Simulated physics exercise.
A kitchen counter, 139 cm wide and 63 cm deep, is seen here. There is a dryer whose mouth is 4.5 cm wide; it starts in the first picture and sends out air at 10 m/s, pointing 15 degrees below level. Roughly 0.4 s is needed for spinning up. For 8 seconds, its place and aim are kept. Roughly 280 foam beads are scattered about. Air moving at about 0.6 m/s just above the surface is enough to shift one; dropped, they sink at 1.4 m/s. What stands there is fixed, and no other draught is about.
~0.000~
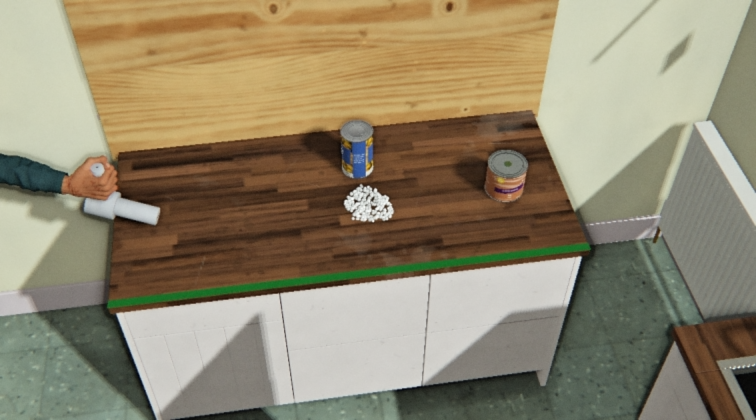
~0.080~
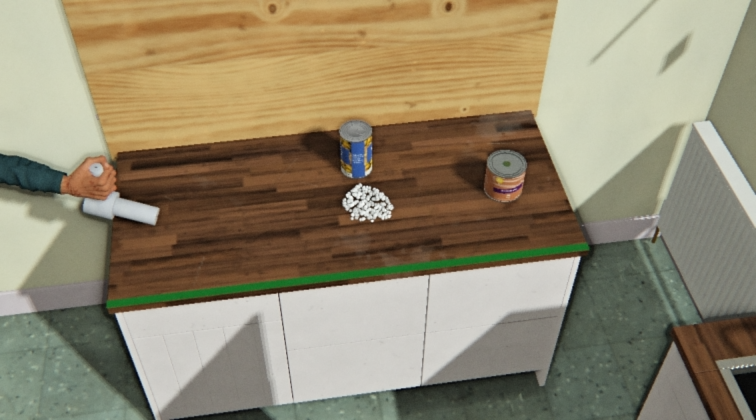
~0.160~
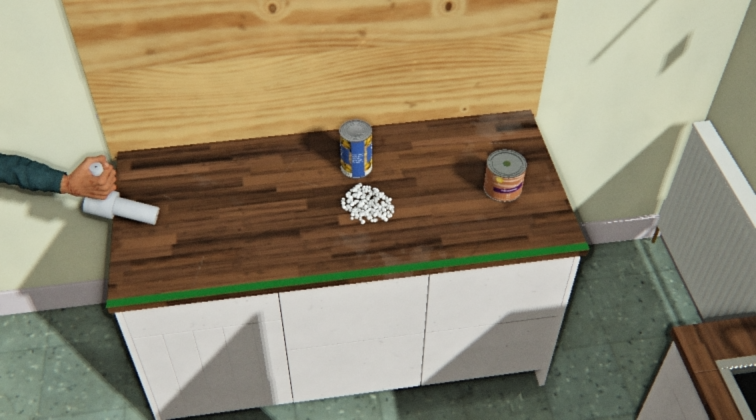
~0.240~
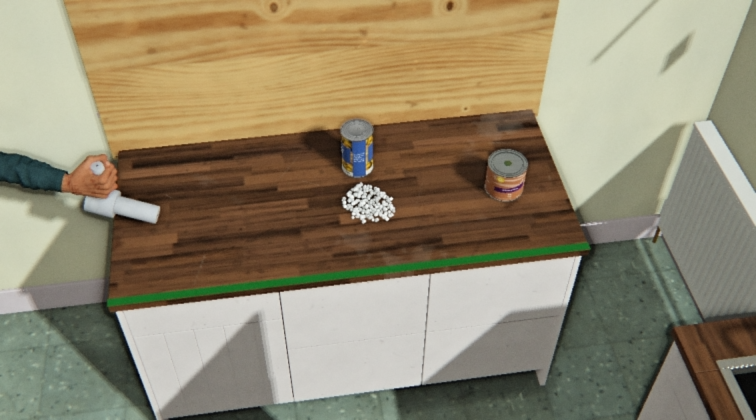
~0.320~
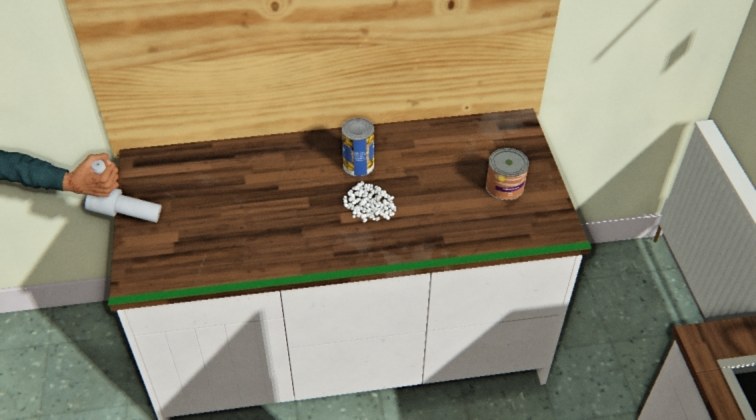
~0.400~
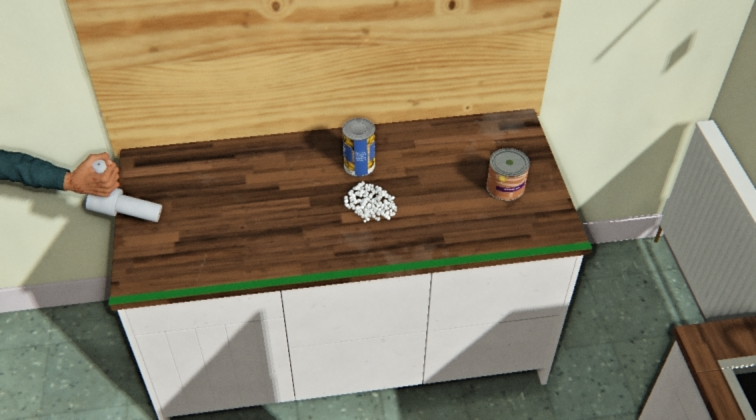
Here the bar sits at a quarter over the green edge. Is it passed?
Watch it - the losses over that edge are going to stay within one in four.
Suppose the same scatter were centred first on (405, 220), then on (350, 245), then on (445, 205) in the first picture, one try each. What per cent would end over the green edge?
In turn about 0 %, 50 %, 0 %.
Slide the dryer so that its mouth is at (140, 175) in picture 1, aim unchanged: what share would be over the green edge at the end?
Some 20 %.
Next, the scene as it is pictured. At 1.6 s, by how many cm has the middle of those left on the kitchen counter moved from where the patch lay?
About 55 cm.
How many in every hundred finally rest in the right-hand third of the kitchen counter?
Something close to 10 % ends up there.
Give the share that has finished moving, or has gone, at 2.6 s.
Estimated share: Near 80 %.
After 1.6 s, 73 % are on the move or not yet settled, 0 % are over the green edge; the middle of those still in play is near (512, 143).
After 2.6 s, 25 % are on the move or not yet settled, 0 % are over the green edge; the middle of those still in play is near (522, 156).
After 4.4 s, 9 % are on the move or not yet settled, 0 % are over the green edge.
After 8.0 s, at the end, 0 % are over the green edge.
